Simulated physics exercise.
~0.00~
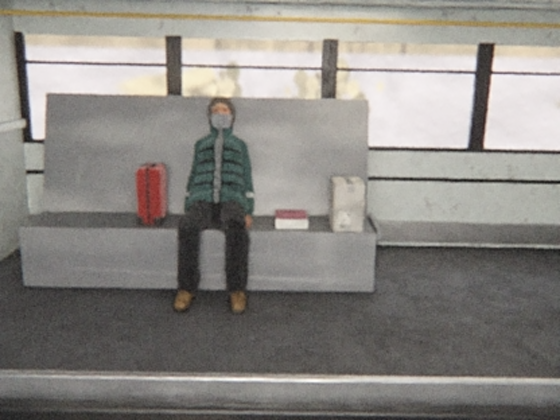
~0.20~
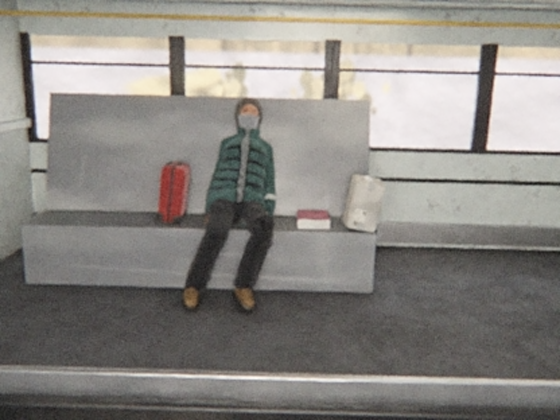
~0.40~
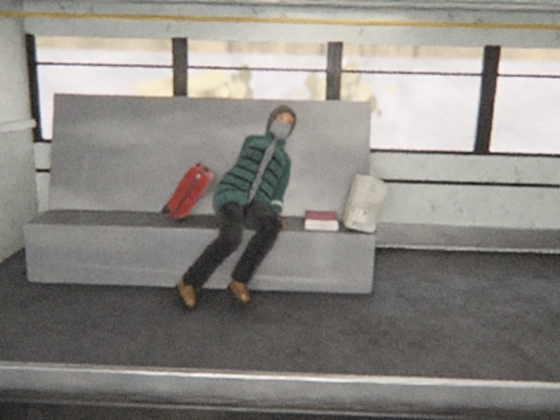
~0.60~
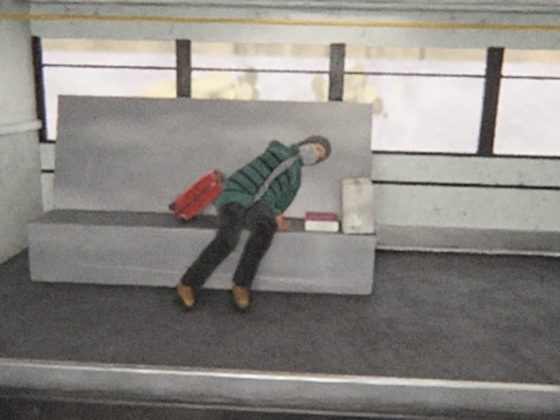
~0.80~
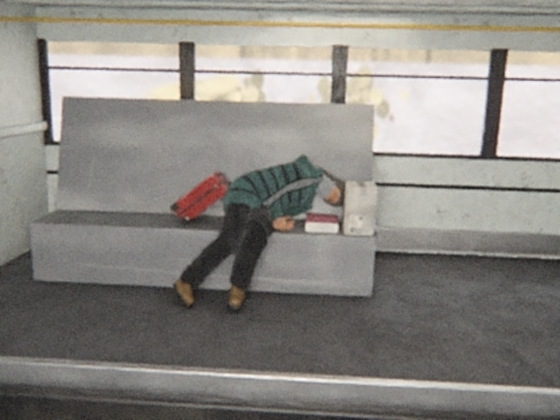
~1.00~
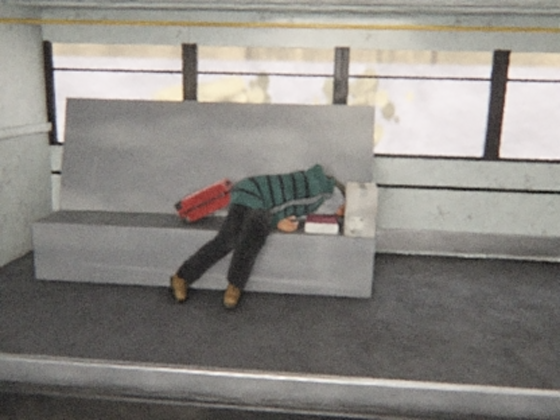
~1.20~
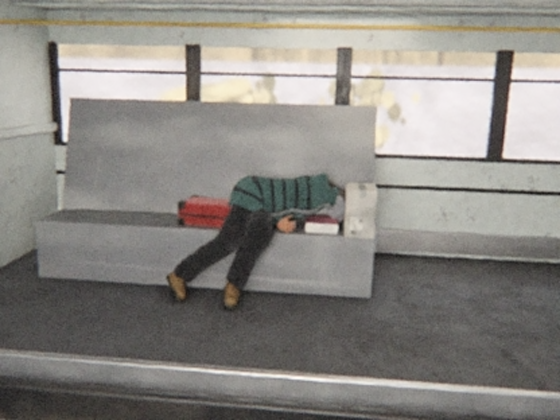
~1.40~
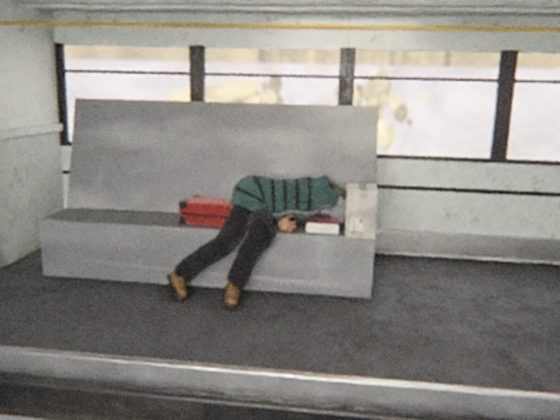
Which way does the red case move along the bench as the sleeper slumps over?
The red case moves to the right, tipping over until it lies on its side on the seat.
